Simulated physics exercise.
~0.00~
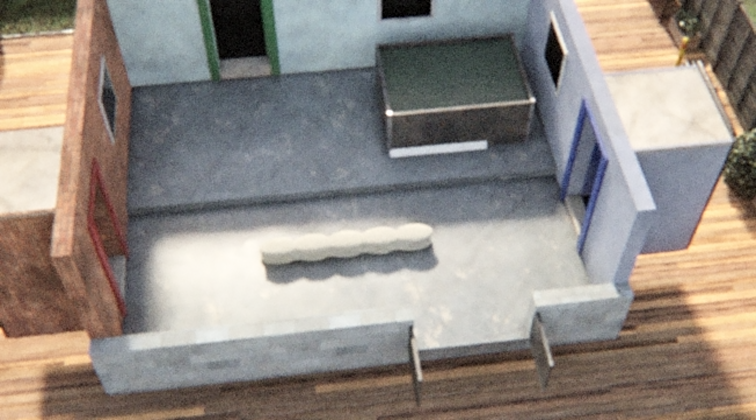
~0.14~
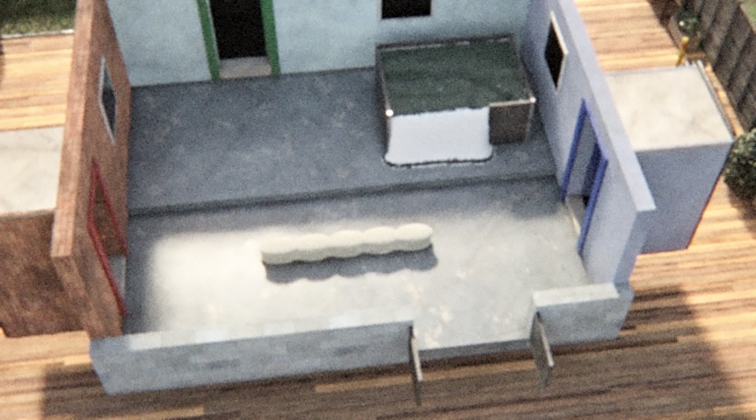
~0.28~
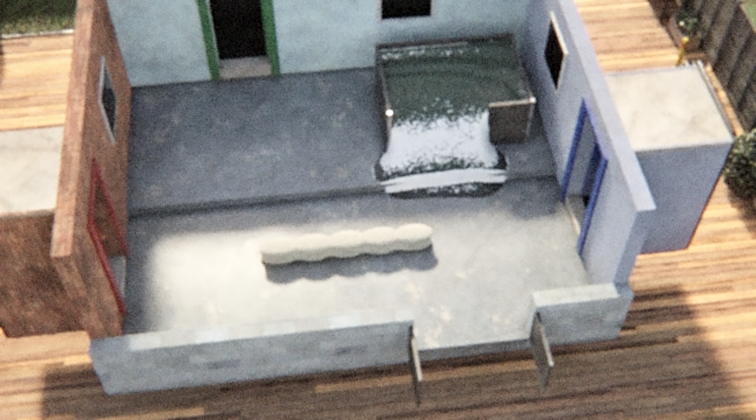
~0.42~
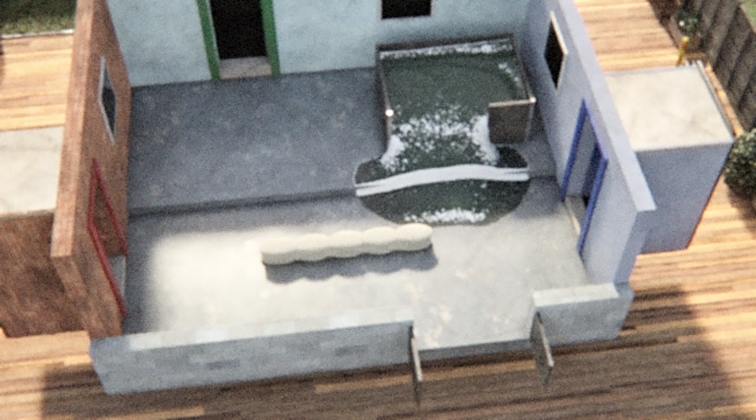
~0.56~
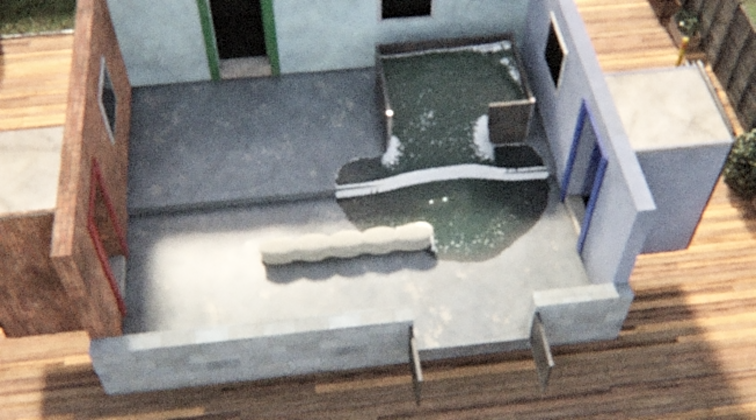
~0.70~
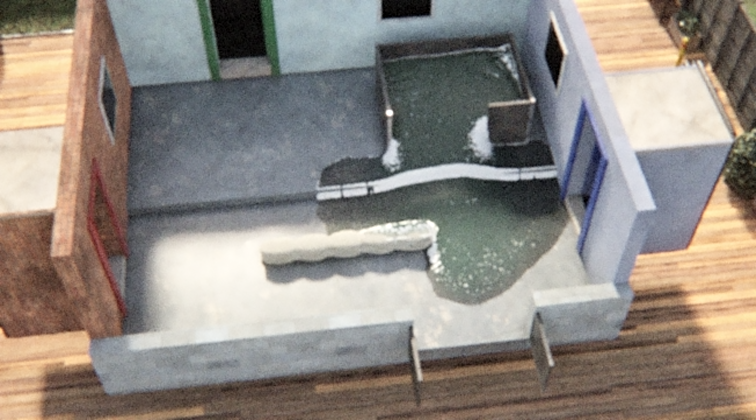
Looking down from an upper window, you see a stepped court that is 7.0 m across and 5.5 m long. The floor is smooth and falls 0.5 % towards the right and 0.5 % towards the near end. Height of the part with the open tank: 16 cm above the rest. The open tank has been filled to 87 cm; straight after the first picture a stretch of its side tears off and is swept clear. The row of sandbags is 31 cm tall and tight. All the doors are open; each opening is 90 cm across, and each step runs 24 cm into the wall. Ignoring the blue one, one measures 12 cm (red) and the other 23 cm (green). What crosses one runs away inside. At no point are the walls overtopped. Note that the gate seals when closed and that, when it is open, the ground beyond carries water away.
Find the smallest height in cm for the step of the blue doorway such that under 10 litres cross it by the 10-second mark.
Around 11.5 cm is just enough.
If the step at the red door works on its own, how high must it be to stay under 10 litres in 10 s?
At the red door you'd want roughly 15 cm.
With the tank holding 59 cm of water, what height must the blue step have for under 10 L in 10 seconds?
It would take a step of about 8.0 cm.
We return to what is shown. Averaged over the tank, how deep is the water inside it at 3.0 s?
The mean depth is about 21 cm.
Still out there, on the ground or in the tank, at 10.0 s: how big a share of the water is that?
I'd estimate some 50 in a hundred.
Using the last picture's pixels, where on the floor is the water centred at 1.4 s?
I'd say around (444, 164).
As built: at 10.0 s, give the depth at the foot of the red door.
About 6.5 cm.
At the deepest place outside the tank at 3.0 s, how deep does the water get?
Max depth: Around 30 cm.
After 1.4 s water covers 35 % of the floor, deepest (54 cm) near (416, 234); 10 cm at the blue door, 0 litres in over its 16 cm step.
After 3.0 s water covers 45 % of the floor, deepest (30 cm) near (139, 234); 14 cm at the blue door, 0 litres in over its 16 cm step.
After 10.0 s water covers 55 % of the floor, deepest (17 cm) near (531, 323); 12 cm at the blue door, 0 litres in over its 16 cm step.
At the blue door as built, the water arrived by 0.8 s and peaked near 16 cm at 3.6 s.
Run again over the same 10 s with other heights there, 15 litres in over 10.5 cm, 2 litres over 14.5 cm. The limit of 10 litres is kept from about 11.5 cm up.
